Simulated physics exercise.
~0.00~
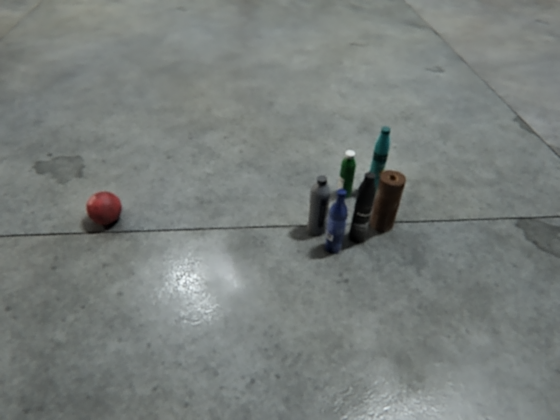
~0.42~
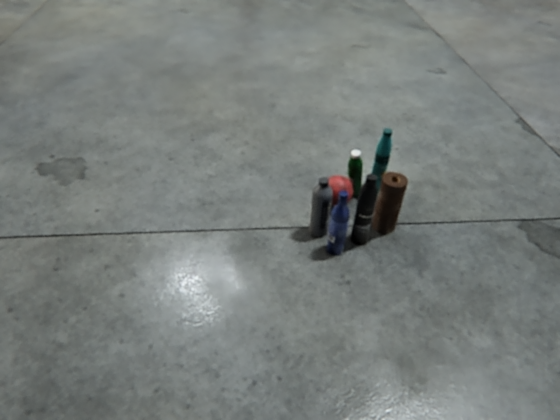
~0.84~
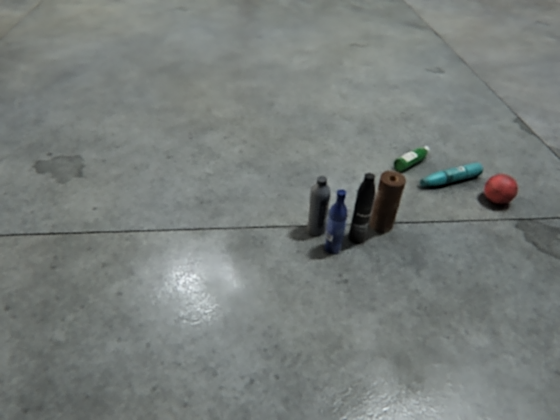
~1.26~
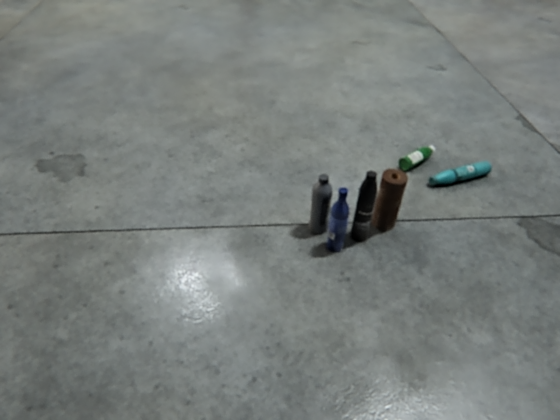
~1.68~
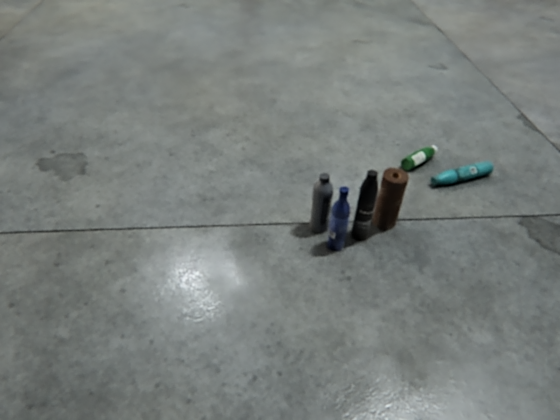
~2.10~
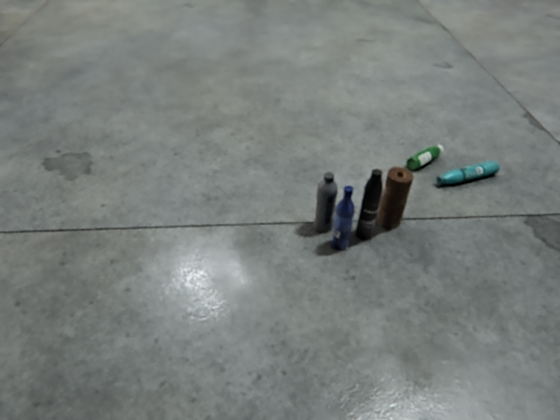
A red ball rolls right into standing bottles, knocking the green and turquoise ones over.
